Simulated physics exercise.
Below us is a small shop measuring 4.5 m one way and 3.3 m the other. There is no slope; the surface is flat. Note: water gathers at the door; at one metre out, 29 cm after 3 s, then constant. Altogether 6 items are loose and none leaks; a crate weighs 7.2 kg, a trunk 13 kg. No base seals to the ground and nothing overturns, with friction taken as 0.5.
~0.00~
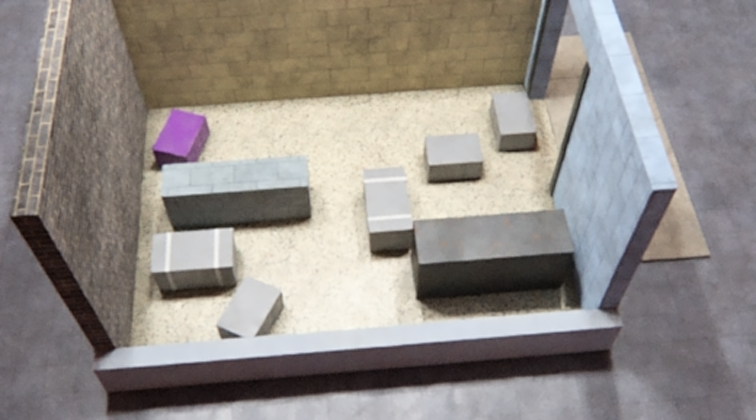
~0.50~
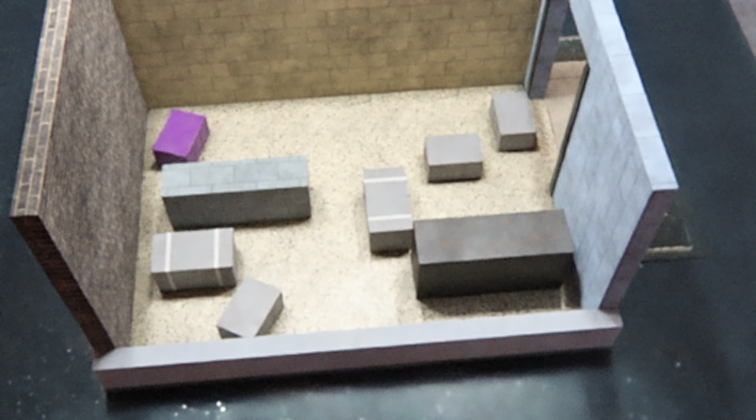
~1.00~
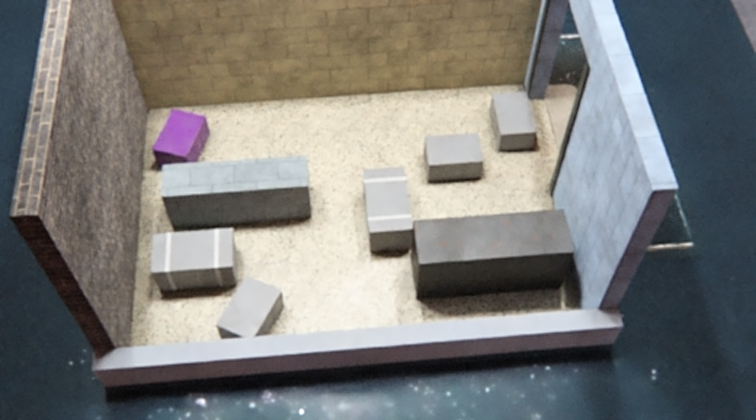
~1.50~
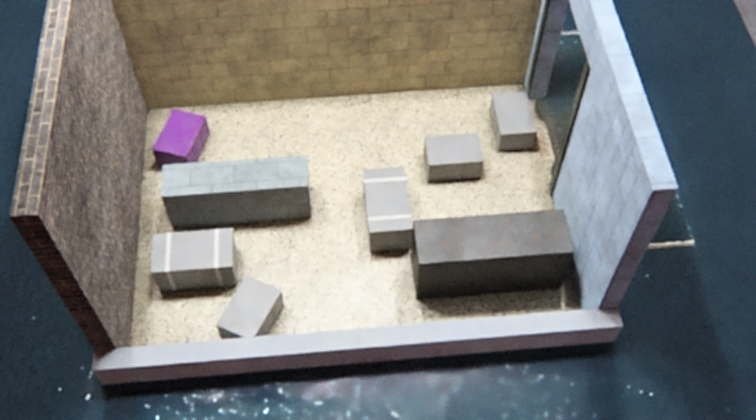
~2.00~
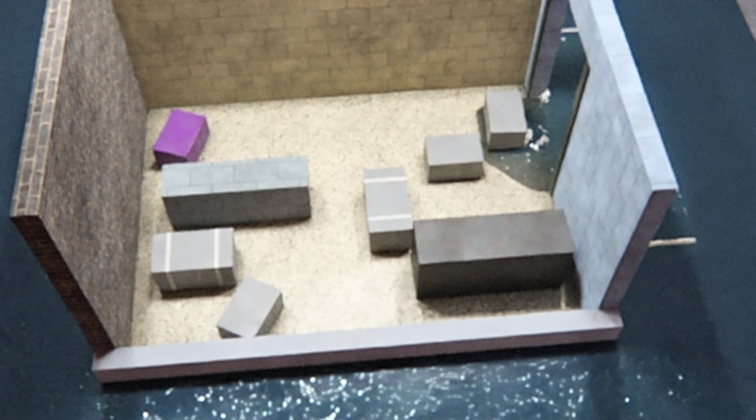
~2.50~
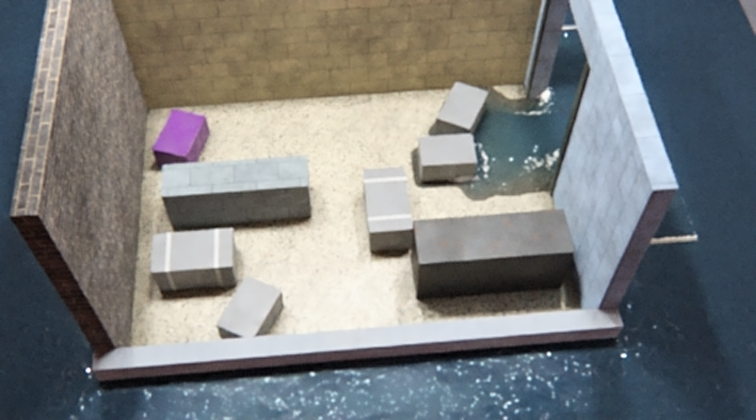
A small walled shop with a pale, flat floor and an open doorway at the right is seen from above by a still camera. A purple crate sits in the far left corner, with grey boxes, a long grey-green block and a dark counter spread around. Dark water spreads outside, then enters through the doorway, pushing the far right grey box leftward and turning it, then nudging its neighbour slightly.
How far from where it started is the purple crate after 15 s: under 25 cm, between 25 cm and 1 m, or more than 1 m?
It is displaced moderately.
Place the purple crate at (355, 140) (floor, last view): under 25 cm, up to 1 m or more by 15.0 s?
Outcome - it ends up well away.
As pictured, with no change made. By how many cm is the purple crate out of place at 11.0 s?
Shift: About 40 cm.
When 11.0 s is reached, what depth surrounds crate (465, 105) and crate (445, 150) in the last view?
First about 24 cm, second about 24 cm.
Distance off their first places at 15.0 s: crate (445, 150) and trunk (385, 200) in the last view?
They sit 250 cm and 120 cm away, in the order given.
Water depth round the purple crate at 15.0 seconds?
Close to 30 centimetres.
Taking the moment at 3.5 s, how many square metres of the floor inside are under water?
The covered patch comes to about 5.0 m2.
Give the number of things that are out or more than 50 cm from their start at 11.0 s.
At that moment it comes to 4.
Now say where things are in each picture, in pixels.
The first frame shows the purple crate at (179, 132) rests on the ground; 0.0 m2 under water; 0 of 6 have shifted.
The second frame shows the purple crate at (179, 132) rests on the ground; 0.0 m2 under water; 0 of 6 have shifted.
The third frame shows the purple crate at (179, 132), on the bottom; water covers 0.0 m2; 0 of 6 have shifted.
The fourth frame shows the purple crate at (179, 132) rests on the ground; water covers 0.0 m2; 0 of 6 have shifted.
The fifth frame shows the purple crate at (179, 132) rests on the ground; 0.5 m2 under water; 1 of 6 have shifted.
The sixth frame shows the purple crate at (179, 132), on the bottom; water covers 1.4 m2; 2 of 6 have shifted.
After 3.5 s the purple crate is near (179, 132), 0.0 m from its start, aground; 1 afloat.
After 6.8 s the purple crate is near (152, 143), 0.4 m from its start, afloat; 6 afloat.
After 11.0 s the purple crate is near (151, 147), 0.4 m from its start, afloat; 6 afloat.
After 15.0 s the purple crate is near (157, 143), 0.4 m from its start, afloat; 6 afloat.
